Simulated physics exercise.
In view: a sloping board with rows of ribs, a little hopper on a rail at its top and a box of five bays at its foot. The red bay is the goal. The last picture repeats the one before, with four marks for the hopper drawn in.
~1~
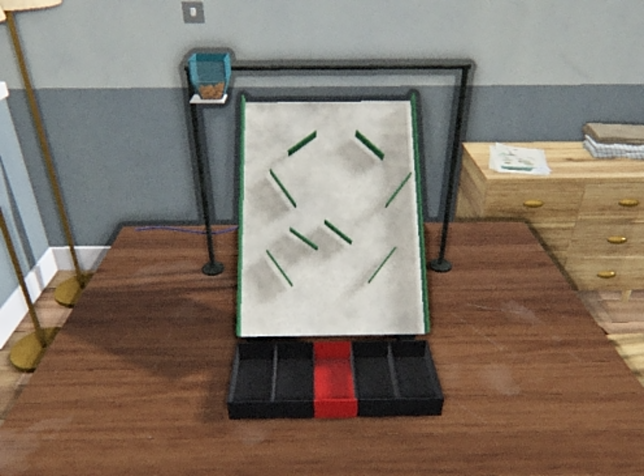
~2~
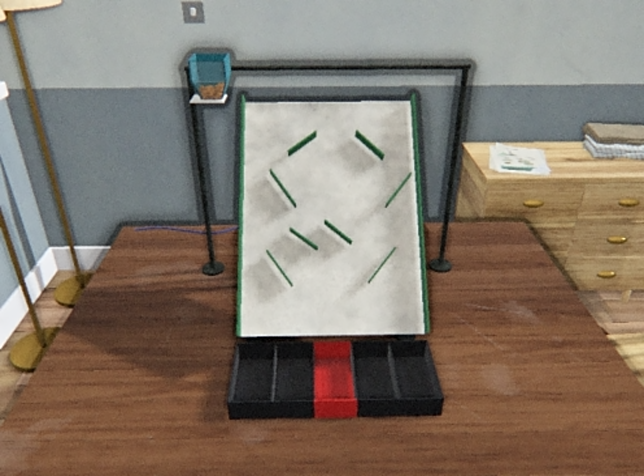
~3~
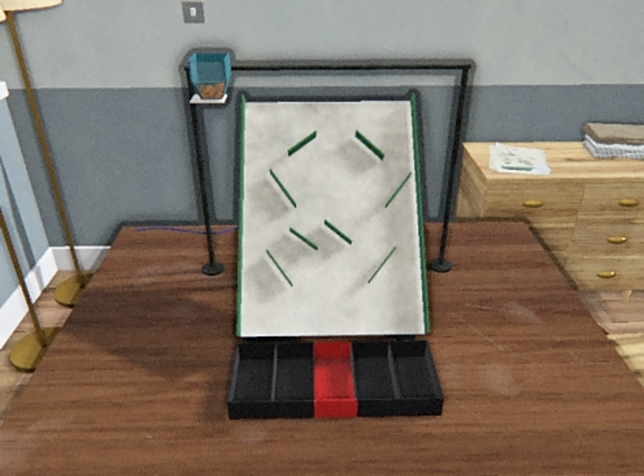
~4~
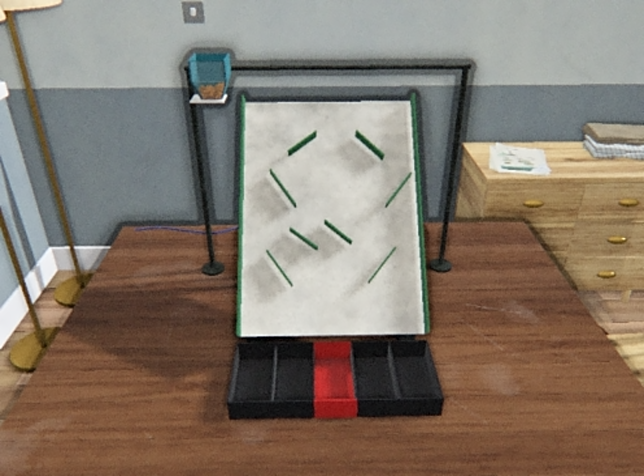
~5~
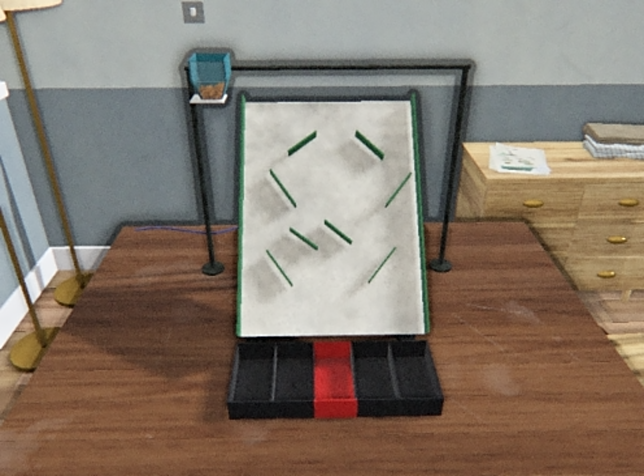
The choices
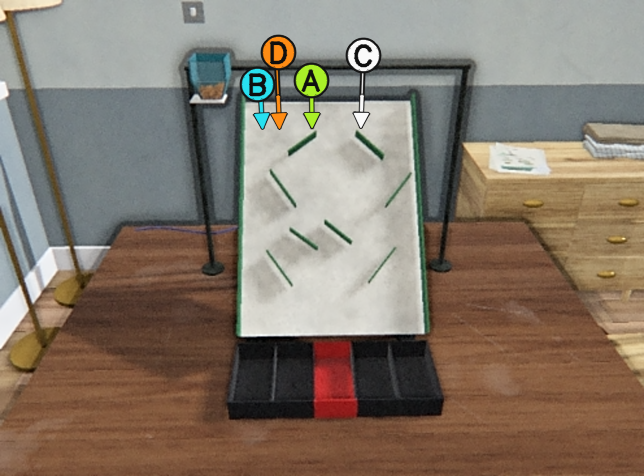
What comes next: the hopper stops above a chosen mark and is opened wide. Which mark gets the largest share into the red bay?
The answer is mark C.
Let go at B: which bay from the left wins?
The first from the left.
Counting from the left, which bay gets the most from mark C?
It is the third one.
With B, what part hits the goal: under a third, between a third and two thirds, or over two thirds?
Under a third.
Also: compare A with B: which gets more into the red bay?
Mark A.
On the marked copy, mark A meets the board at (311, 122); mark B meets the board at (262, 123); mark C meets the board at (361, 122); mark D meets the board at (279, 123).
If A is chosen, about a third in the red bay, about half in other bays, a small part held on the board, a small part outside the box.
If B is chosen, a small part in the red bay, most in other bays, a small part outside the box.
If C is chosen, about two thirds in the red bay, about a third in other bays, a stray few held on the board, a stray few outside the box.
If D is chosen, about a quarter in the red bay, about two thirds in other bays, a small part outside the box.
